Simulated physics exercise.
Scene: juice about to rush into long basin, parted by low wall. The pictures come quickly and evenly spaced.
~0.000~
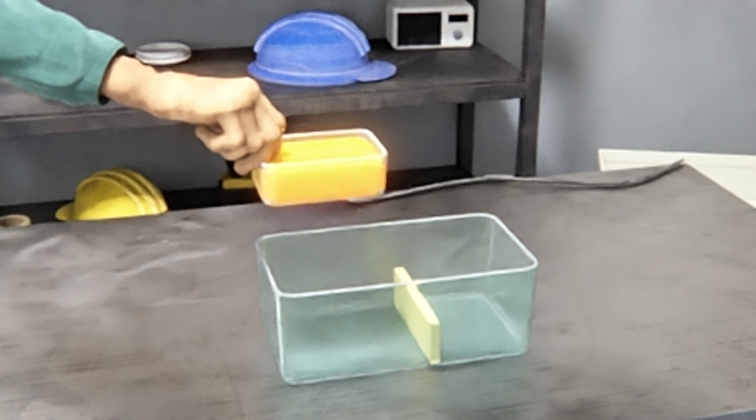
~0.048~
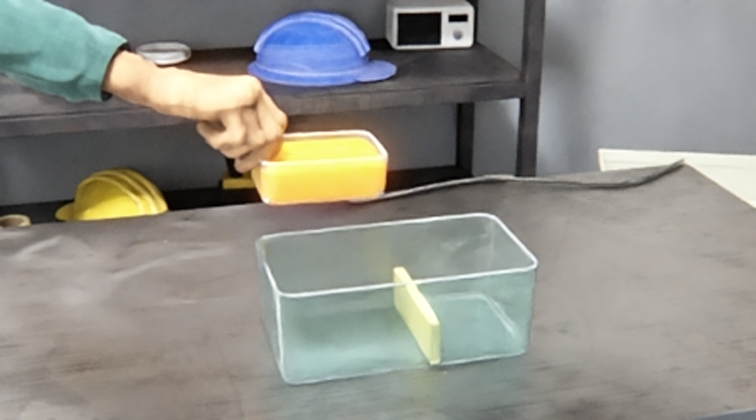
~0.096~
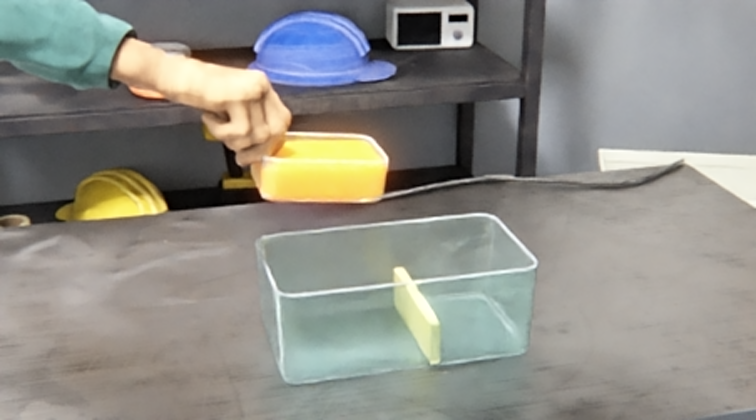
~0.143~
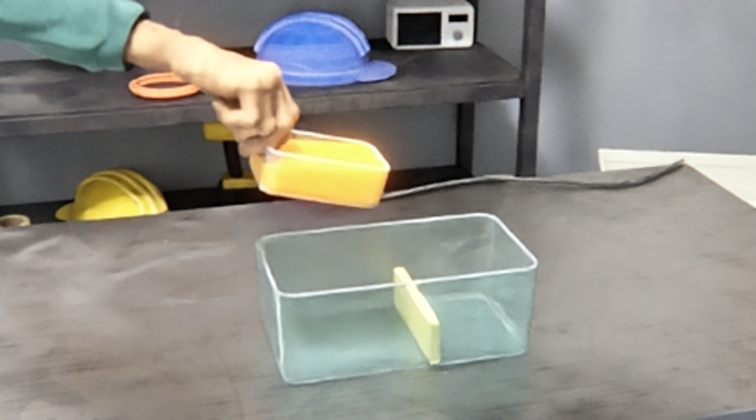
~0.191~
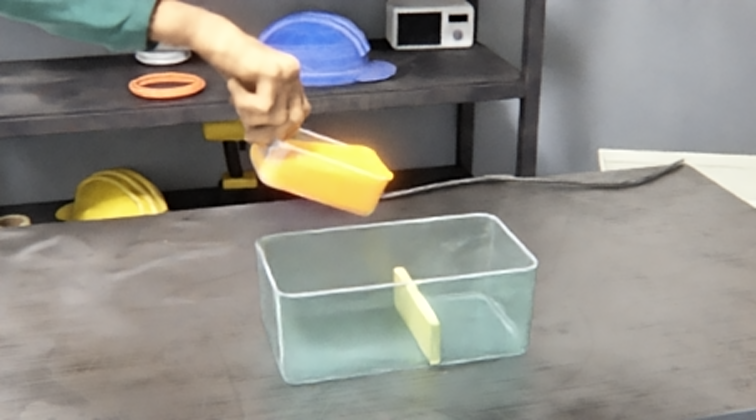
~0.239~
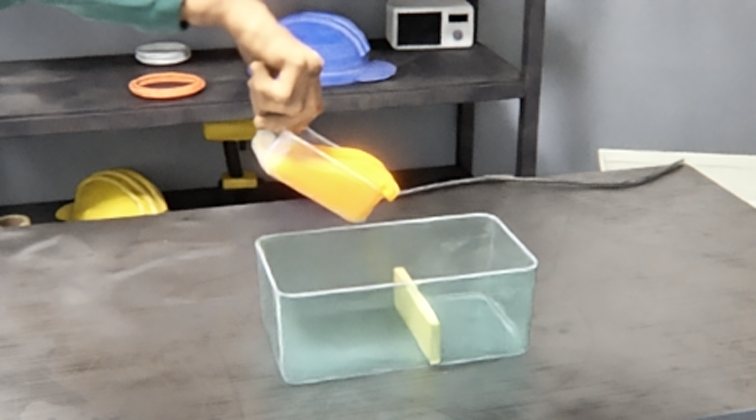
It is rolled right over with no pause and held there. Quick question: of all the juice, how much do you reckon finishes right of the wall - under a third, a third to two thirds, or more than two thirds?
I'd say a third to two thirds.
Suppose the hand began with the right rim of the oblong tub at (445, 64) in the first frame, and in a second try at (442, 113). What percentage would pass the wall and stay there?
Close to 80 in a hundred, then close to 85 in a hundred.
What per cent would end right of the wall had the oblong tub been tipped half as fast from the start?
It comes to near 65 per cent.
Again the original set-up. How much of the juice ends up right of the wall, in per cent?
It is close to 50 per cent.
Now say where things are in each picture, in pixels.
The first frame shows tilt 0°; pouring edge (378, 144); surface from (257, 158) to (374, 148); the long basin's rim runs from (266, 267) to (515, 240); the wall's top is at (416, 296).
The second frame shows tilt 2°; pouring edge (378, 146); surface from (257, 156) to (375, 148).
The third frame shows tilt 6°; pouring edge (379, 150); surface from (258, 154) to (376, 150).
The fourth frame shows tilt 14°; pouring edge (380, 158); surface from (259, 152) to (378, 153).
The fifth frame shows tilt 24°; pouring edge (380, 169); surface from (260, 151) to (374, 158); 4 per cent is over the edge.
The sixth frame shows tilt 36°; pouring edge (377, 181); surface from (260, 148) to (361, 163); 12 per cent is over the edge.
A moment on, the oblong tub is tipped right over and 4 per cent is still to pour, 33 is left of the wall and 46 right of it.
Next, the oblong tub is tipped right over and 0 per cent is still to pour, 49 is left of the wall and 47 right of it.
Then the oblong tub is tipped right over and 0 per cent is still to pour, 50 is left of the wall and 48 right of it.
Later the oblong tub is tipped right over and 0 per cent is still to pour, 50 is left of the wall and 48 right of it.
Finally, 50 per cent lies left of the wall, 48 right of it and 2 outside.
